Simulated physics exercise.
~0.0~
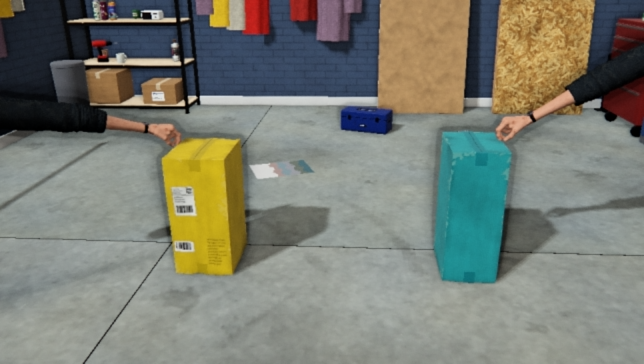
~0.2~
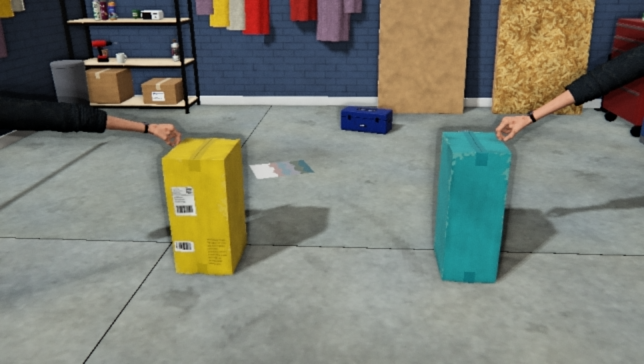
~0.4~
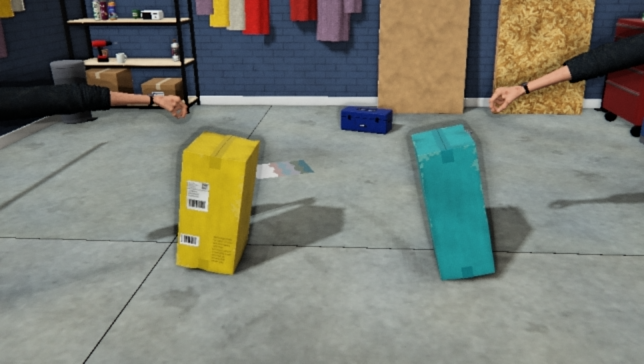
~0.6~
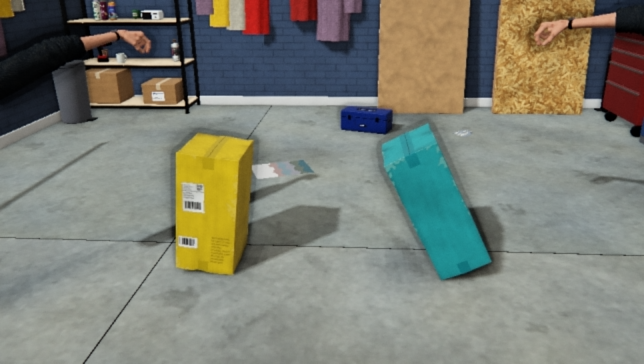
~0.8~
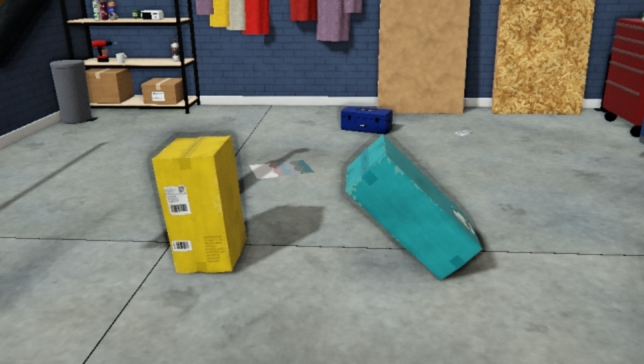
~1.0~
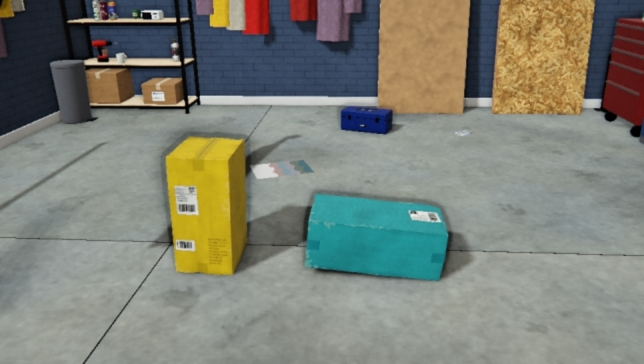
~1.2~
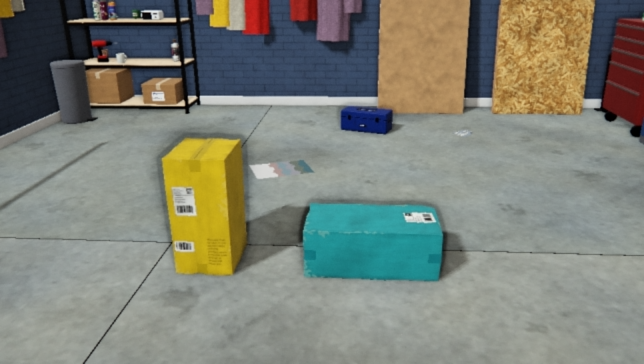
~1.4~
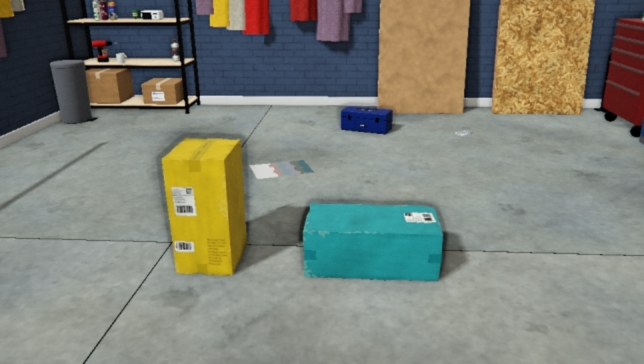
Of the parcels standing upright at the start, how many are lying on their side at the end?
One of them is lying on its side at the end, the turquoise parcel.
